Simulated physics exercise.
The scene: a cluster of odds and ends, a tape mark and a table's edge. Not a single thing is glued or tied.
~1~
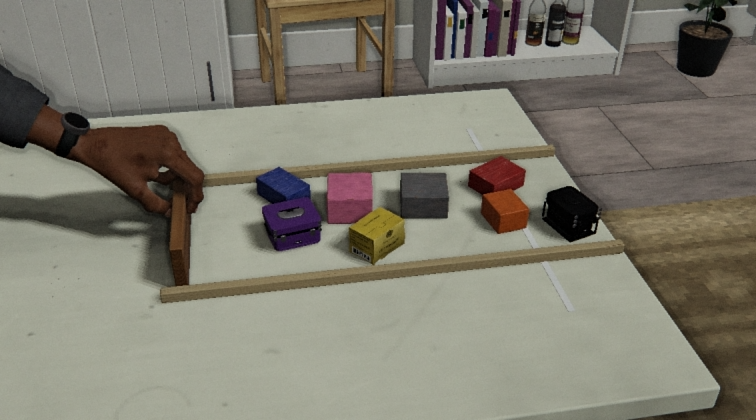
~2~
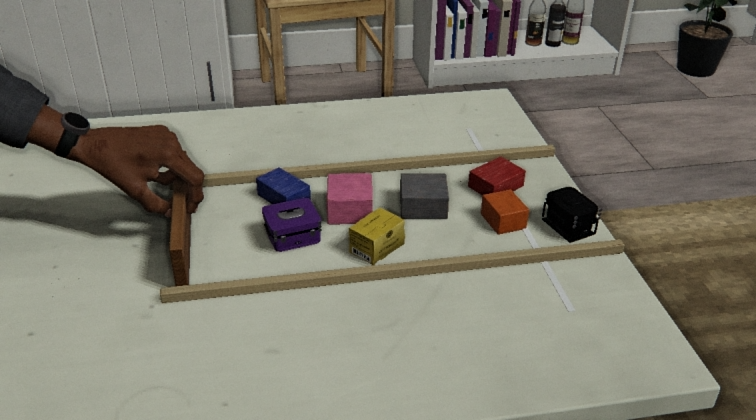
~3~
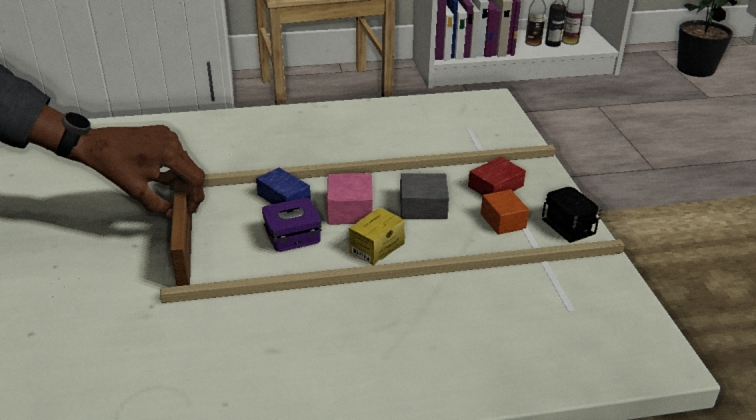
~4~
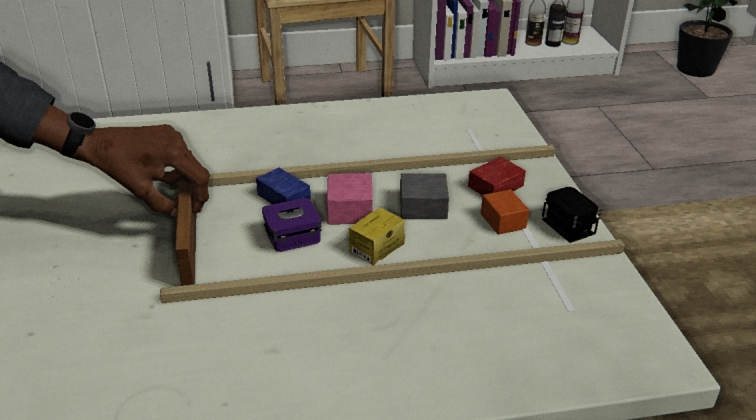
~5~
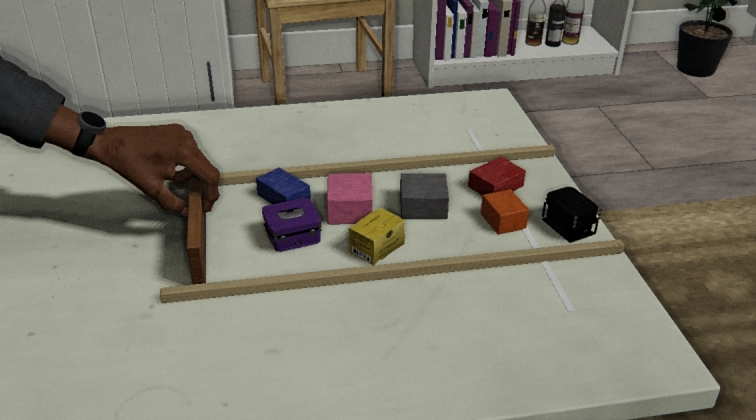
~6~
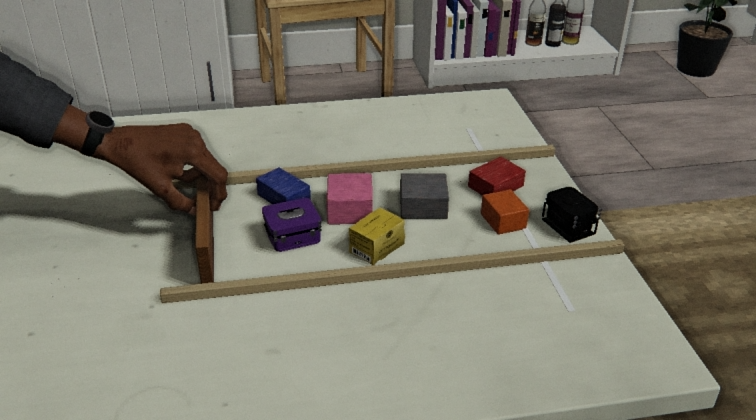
In this clip, a hand holding a small brown board upright between two wooden strips on a pale table slides it slightly to the right, while the cluster of eight colourful boxes and blocks beside it stays still.
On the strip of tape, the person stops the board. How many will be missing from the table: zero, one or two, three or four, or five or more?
Most likely either three or four will drop off.
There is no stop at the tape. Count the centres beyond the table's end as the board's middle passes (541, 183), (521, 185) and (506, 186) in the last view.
Place by place, 5, 3 and 3.
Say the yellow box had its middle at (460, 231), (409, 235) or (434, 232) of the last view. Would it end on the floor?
The yellow box remains up; holds on; survives.
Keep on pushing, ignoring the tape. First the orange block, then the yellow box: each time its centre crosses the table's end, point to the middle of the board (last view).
The middle is at (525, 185) when it's the orange block, and at (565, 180) when it's the yellow box.
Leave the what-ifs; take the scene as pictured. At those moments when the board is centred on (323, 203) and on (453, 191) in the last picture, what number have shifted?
Note: First position 5; second position 7.
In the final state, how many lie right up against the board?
It's 3.
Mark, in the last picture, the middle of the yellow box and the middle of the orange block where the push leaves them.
Final centres, first then second: (559, 231), (581, 205).
A little later, none off yet; black case at rest near (571, 213); red block at rest near (497, 179); orange block at rest near (504, 212).
When it is over, the number that fall off is three or four; down, grey block, red block and black case.
